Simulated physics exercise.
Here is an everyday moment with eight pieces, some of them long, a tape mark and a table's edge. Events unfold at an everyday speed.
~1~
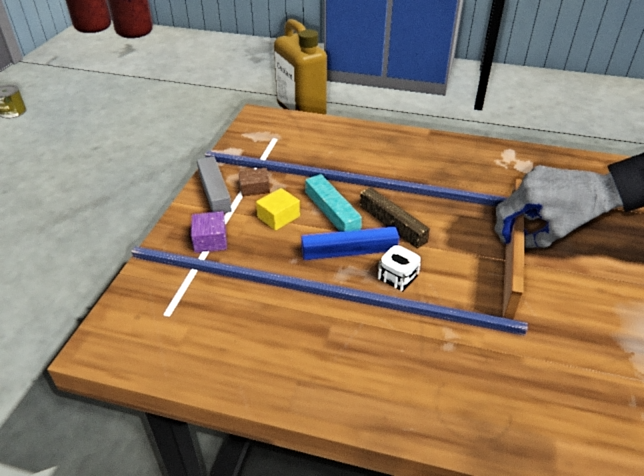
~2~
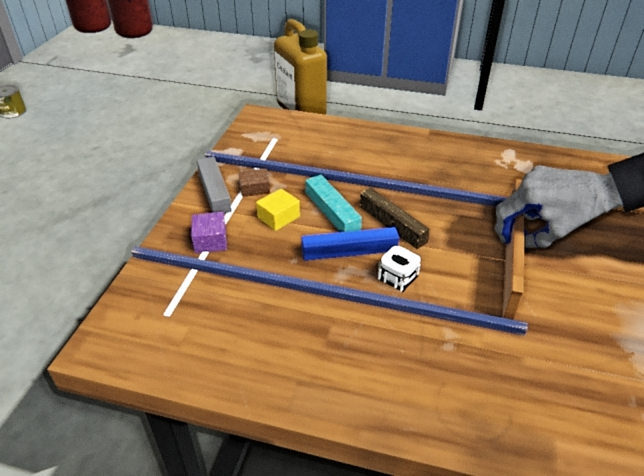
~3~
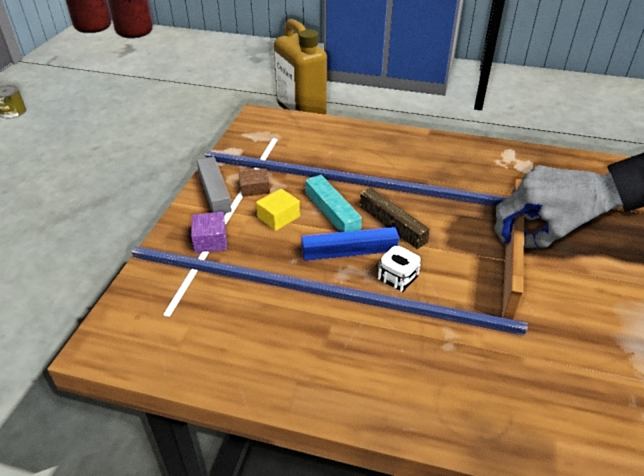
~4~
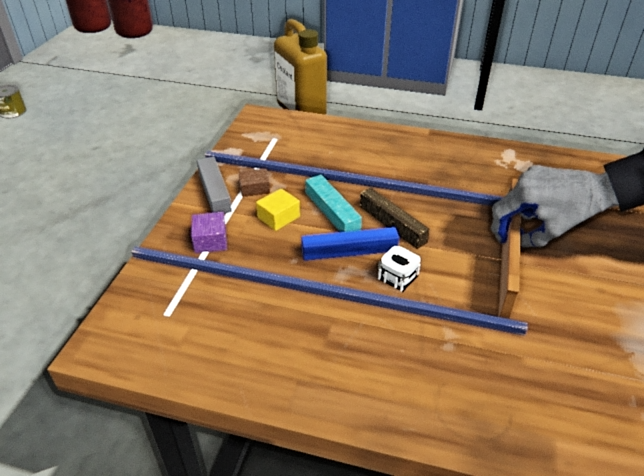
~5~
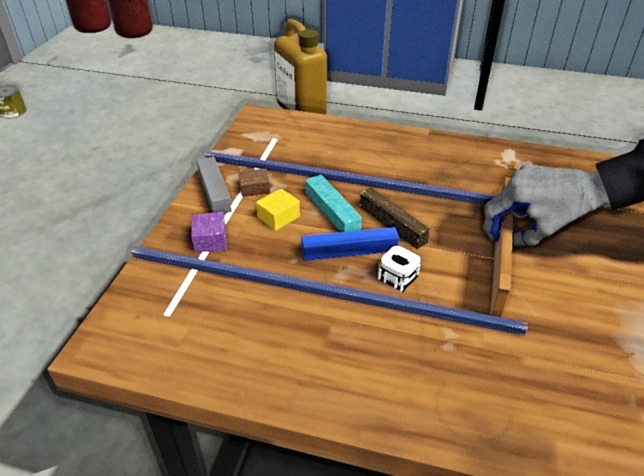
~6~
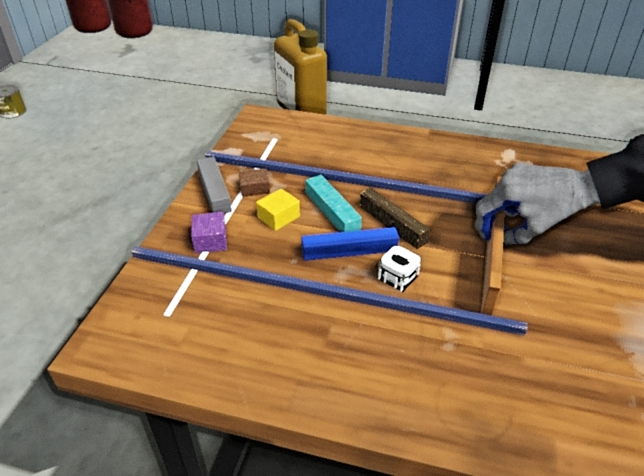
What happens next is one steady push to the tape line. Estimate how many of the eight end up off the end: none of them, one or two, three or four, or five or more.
I predict the tally of drops will be under three but above nought.
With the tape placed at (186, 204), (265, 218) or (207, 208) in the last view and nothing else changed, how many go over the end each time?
Tallies in the order asked: 6, 0, 4.
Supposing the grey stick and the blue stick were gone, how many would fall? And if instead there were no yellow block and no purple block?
Counts - first: 0, second: 0.
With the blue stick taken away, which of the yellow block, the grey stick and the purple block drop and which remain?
I'd say the yellow block stays where it is, the grey stick ends up down, and the purple block stays where it is.
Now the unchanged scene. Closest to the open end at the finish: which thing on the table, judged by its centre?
That would be the purple block.
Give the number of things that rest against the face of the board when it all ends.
I count 3 of them.
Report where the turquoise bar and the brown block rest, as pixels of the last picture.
Going in order, first (220, 183) and next (205, 171).
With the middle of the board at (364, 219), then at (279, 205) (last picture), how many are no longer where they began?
The counts are 4 and 8.
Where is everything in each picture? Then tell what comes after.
The first picture shows grey stick (214, 185); purple block (209, 232); brown block (254, 182); board (514, 245); tape (230, 212).
The second picture shows purple block (209, 232); yellow block (278, 210).
The third picture shows brown block (254, 182); black bar (393, 217).
The fourth picture shows grey stick (214, 185); blue stick (350, 244).
The fifth picture shows purple block (209, 232); board (503, 243).
The sixth picture shows grey stick (214, 185); purple block (209, 232); brown block (254, 182); board (495, 242); tape (230, 212).
Soon after, none off yet; grey stick at rest near (214, 185); purple block at rest near (209, 232); brown block at rest near (254, 182).
In the end, the number that fall off is one or two; gone, grey stick.
